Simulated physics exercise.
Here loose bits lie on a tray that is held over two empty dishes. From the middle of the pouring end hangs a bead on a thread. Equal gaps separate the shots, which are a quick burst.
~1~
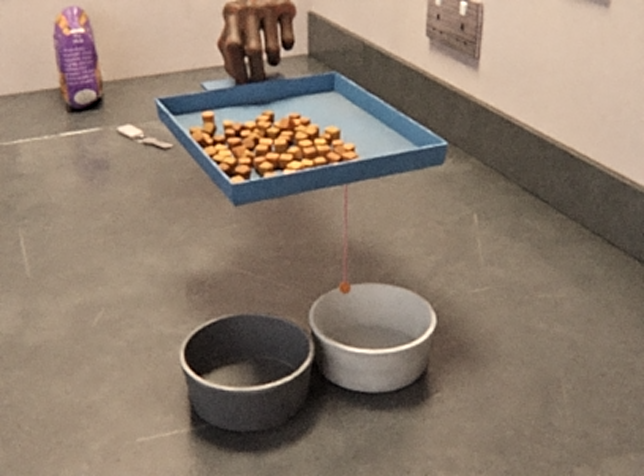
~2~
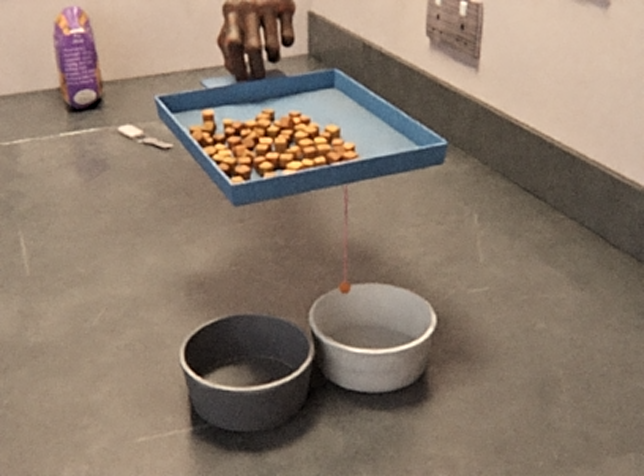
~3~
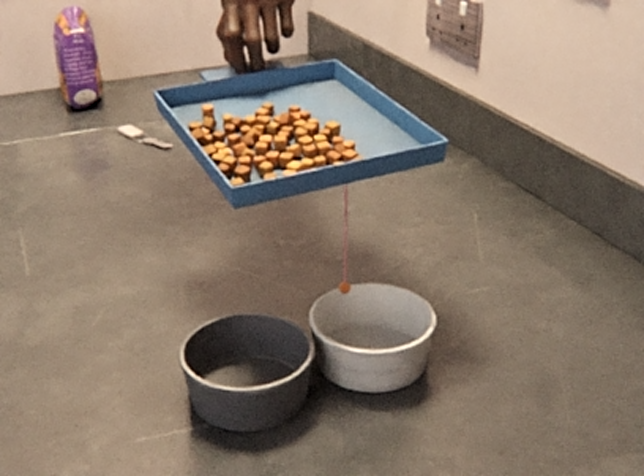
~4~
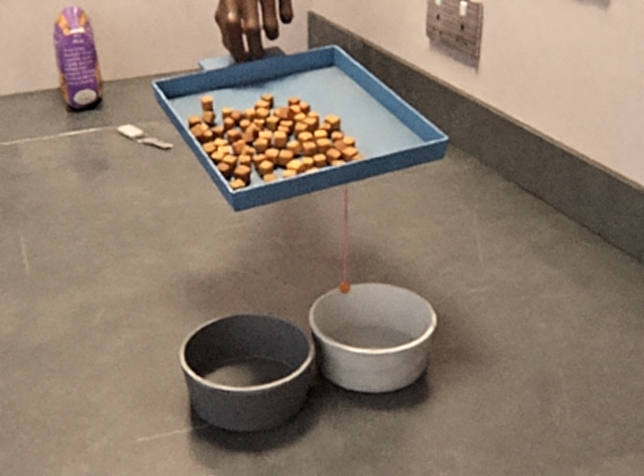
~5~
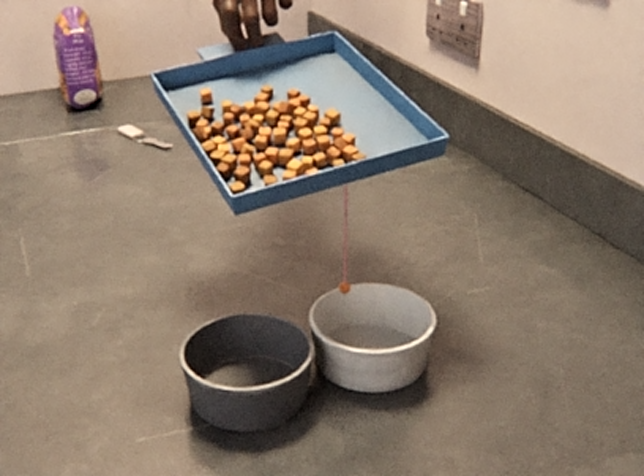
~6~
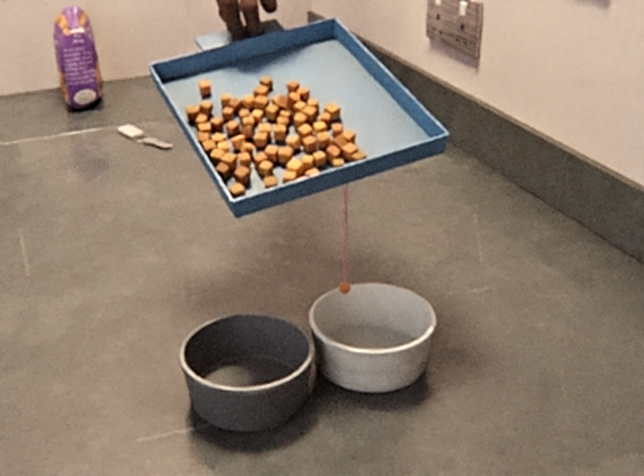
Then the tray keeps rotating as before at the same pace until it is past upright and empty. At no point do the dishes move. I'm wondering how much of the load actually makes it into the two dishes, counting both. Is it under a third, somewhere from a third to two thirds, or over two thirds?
The share that ends up caught is larger than two thirds, I reckon.
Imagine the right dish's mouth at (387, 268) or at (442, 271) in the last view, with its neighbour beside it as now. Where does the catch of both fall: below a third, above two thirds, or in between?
At the first spot I'd expect under a third, and at the second spot under a third.
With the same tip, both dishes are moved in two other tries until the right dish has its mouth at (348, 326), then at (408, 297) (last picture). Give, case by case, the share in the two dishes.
You'd get 70 in a hundred the first time and 60 in a hundred the second.
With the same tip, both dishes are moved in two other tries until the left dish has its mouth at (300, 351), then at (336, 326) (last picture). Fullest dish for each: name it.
Try 1: The left-hand one. Try 2: The left-hand one.
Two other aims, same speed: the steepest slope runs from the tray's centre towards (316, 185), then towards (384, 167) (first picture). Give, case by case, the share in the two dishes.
I'd say some 60 in a hundred at first, then 30 in a hundred.
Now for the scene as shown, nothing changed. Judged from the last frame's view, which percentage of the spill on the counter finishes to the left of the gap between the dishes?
It works out to some 60 per cent.
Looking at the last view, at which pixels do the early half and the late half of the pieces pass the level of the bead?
(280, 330), then (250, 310).
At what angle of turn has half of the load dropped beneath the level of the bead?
About 110° of tilt.
Just after the last frame, tray tipped steeply; every one on the tray.
A moment on, tray tipped right over; almost all on the tray; just a few in the left dish; just a few in the air.
Further on, tray tipped past a quarter turn; the larger part in the left dish; about a tenth in the right dish; roughly a quarter outside both; just a few in the air.
When it is over, tray tipped past a quarter turn; the larger part in the left dish; about a tenth in the right dish; roughly a quarter outside both; just a few in the air.
